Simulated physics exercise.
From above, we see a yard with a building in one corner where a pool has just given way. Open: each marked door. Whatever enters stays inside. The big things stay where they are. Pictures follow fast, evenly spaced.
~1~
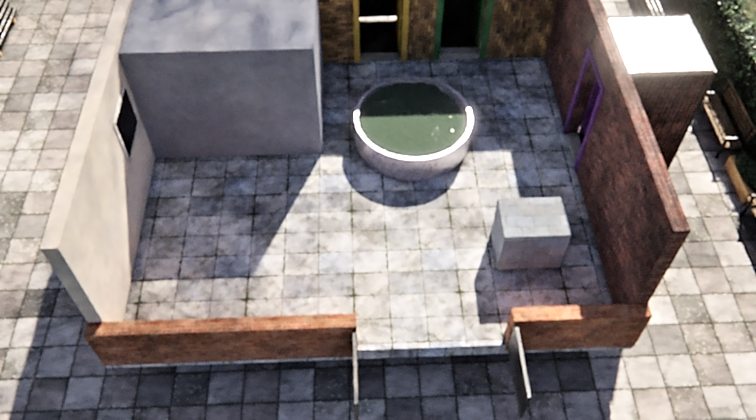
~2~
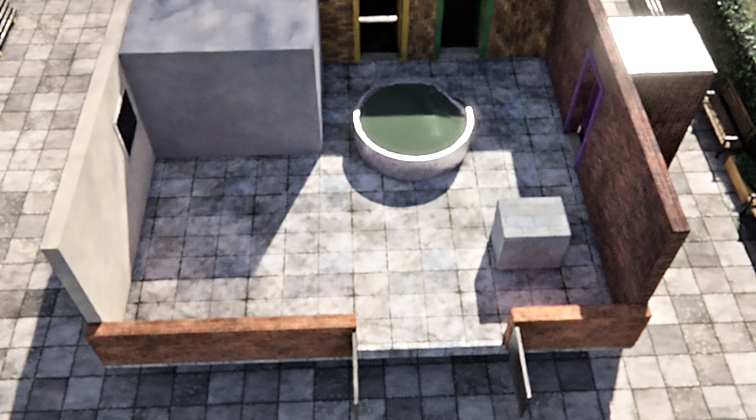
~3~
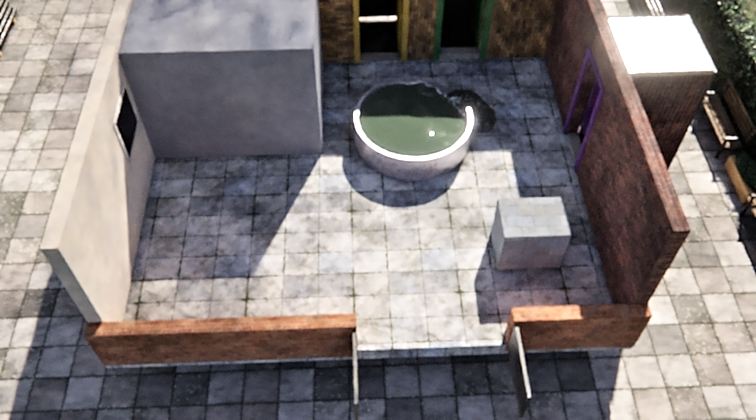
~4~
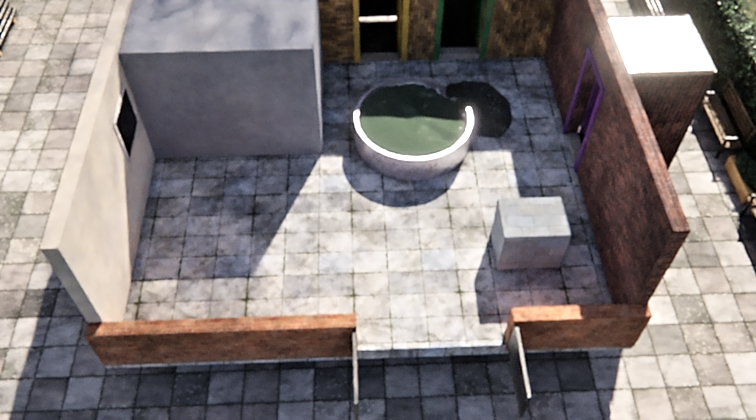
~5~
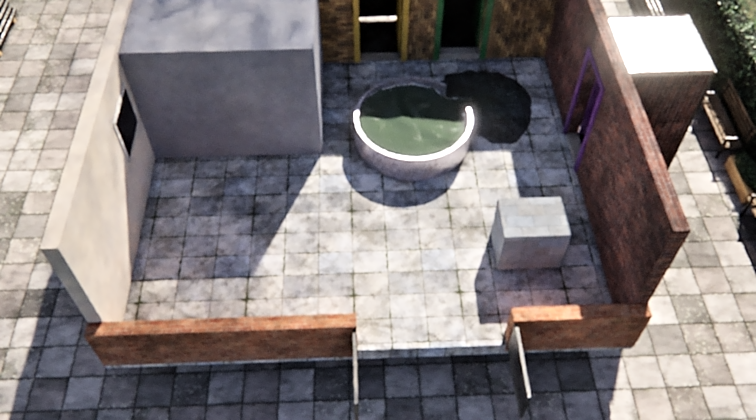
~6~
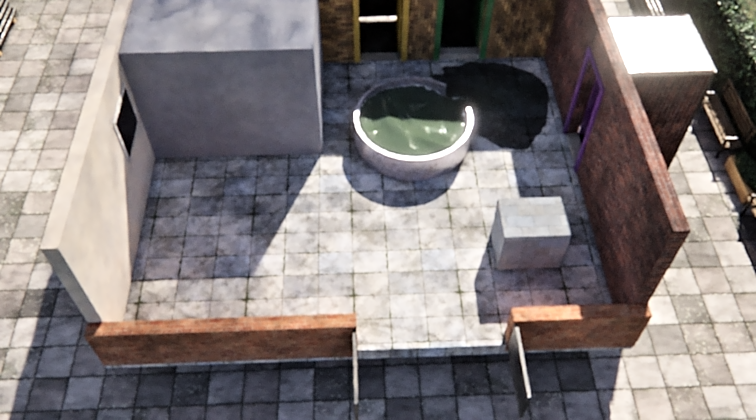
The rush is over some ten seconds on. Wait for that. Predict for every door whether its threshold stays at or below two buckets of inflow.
The green door stays at or below. The purple door goes above two buckets. The yellow door stays at or below.
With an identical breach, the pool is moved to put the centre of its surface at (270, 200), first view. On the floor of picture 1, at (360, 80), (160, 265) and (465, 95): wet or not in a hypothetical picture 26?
Spot by spot, in the order asked: Swamped, untouched, swamped.
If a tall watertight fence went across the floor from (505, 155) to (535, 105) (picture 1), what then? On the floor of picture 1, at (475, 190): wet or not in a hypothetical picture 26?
Answer: Covered.
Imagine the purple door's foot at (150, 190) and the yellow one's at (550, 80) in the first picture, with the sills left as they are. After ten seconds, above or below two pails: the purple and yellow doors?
Well, going one at a time, the purple one comes in under it while the yellow one breaks the limit.
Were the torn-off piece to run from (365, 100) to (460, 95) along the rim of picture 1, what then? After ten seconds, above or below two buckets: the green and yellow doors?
The green door overflows the limit, the yellow door overflows the limit.
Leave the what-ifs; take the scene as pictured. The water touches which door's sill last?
That would be the yellow one.
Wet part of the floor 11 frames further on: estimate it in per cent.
That works out at 15 %.
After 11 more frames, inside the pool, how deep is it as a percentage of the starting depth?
About 66 %.
A moment on, water covers 15 % of the floor; the green door wet at the sill, nothing in, the purple door wet at the sill, nothing in, the yellow door not reached.
Next, water covers 15 % of the floor; the green door wet at the sill, nothing in, the purple door under two buckets in, the yellow door not reached.
Then, water covers 25 % of the floor; the green door under two buckets in, the purple door under two buckets in, the yellow door wet at the sill, nothing in.
Later, water covers 40 % of the floor; the green door under two buckets in, the purple door over two buckets in, the yellow door wet at the sill, nothing in.
In the end, water covers 70 % of the floor; the green door under two buckets in, the purple door over two buckets in, the yellow door under two buckets in.
